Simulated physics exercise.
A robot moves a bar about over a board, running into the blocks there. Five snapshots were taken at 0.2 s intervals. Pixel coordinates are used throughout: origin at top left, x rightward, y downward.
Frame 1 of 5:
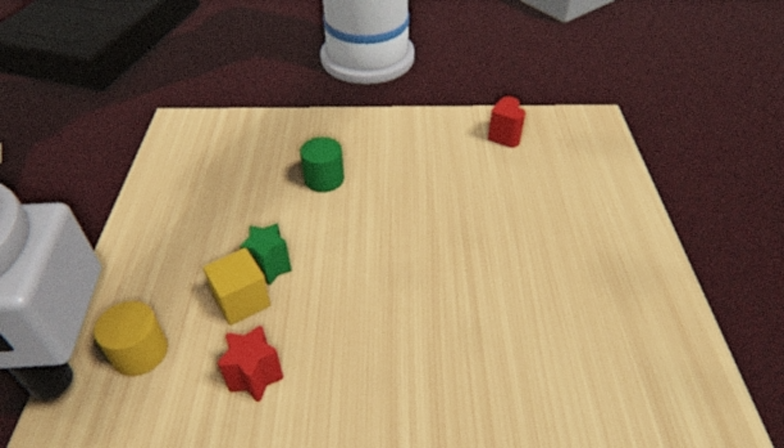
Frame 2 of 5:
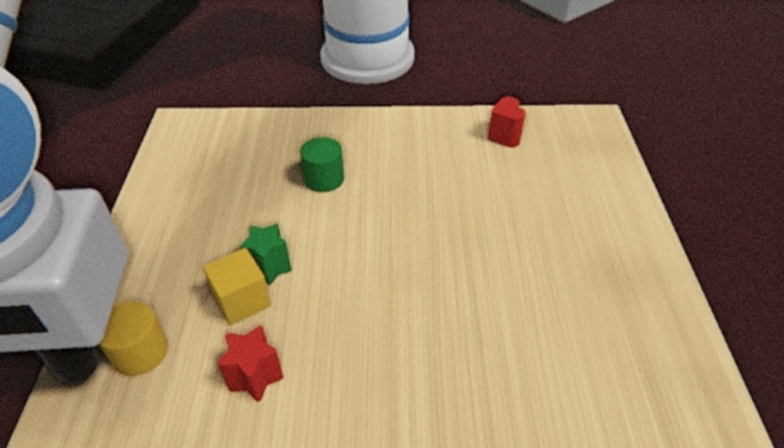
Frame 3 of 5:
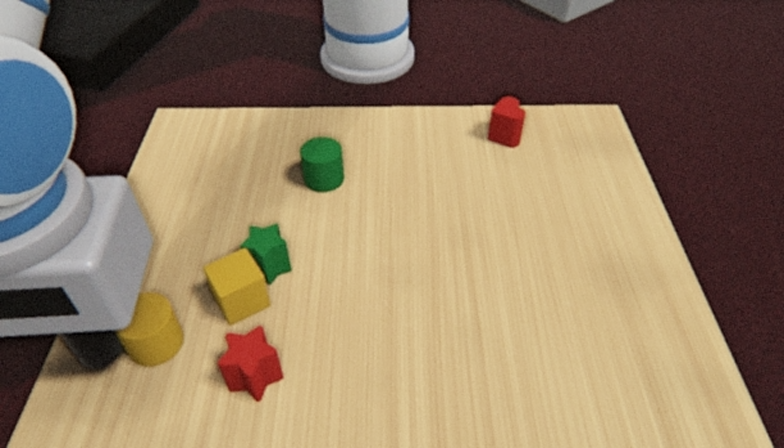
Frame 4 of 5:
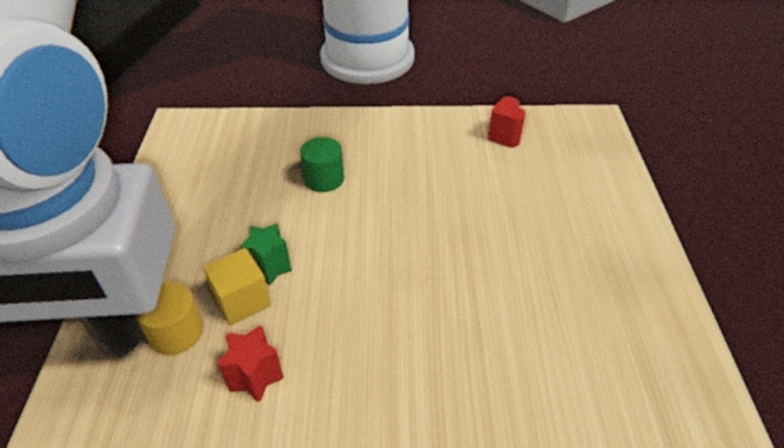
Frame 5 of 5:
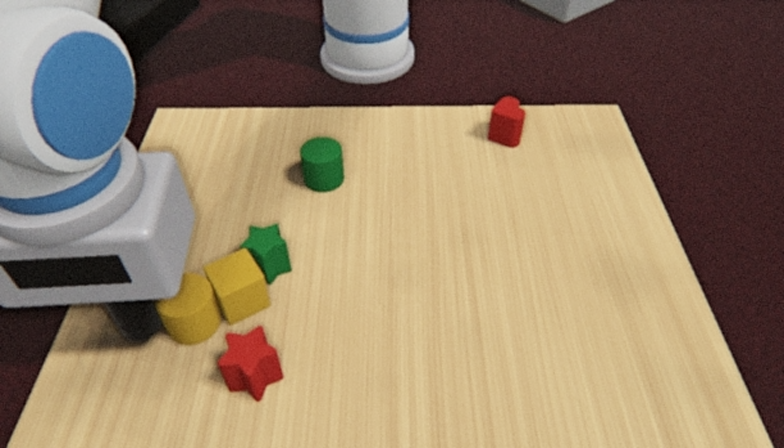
The clip shows a robot arm at the left of a wooden board moving rightward, pushing a yellow cylinder up and right until it sits beside a yellow block, while the green and red pieces stay still.
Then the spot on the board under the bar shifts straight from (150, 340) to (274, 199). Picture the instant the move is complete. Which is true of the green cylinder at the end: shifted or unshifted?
Not moved.
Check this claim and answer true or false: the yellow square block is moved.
Answer: True.
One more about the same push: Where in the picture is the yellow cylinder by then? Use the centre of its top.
It is at (220, 273).
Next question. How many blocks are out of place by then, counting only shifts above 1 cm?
The number will come to 3 or more.
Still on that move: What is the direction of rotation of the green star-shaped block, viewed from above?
Viewed from overhead, the green star-shaped block winds up turned anticlockwise.
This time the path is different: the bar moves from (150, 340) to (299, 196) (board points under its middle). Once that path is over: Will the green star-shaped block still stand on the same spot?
I believe not.
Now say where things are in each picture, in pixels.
Tip of the bar at (53, 382), middles of tops, yellow cylinder at (124, 324), yellow square block at (233, 271), green star-shaped block at (263, 238), green cylinder at (321, 149), in the first frame.
Bar at (79, 367), nothing pushed, in the second frame.
Bar at (102, 353), yellow cylinder at (141, 314), in the third frame.
Bar at (124, 340), yellow cylinder at (163, 303), in the fourth frame.
Bar at (143, 327), yellow cylinder at (183, 294), yellow square block at (233, 271), green star-shaped block at (263, 238), green cylinder at (321, 149), in the fifth frame.
What follows on the original path. One third of the way, bar at (193, 272); yellow cylinder at (220, 273); yellow square block at (273, 264); green star-shaped block at (279, 229), turned 35° anticlockwise.
Two thirds of the way, bar at (234, 226); yellow cylinder at (220, 273); yellow square block at (273, 264); green star-shaped block at (279, 229), turned 35° anticlockwise.
At the end, bar at (271, 186); yellow cylinder at (220, 273); yellow square block at (273, 264); green star-shaped block at (279, 229), turned 35° anticlockwise; green cylinder unmoved.
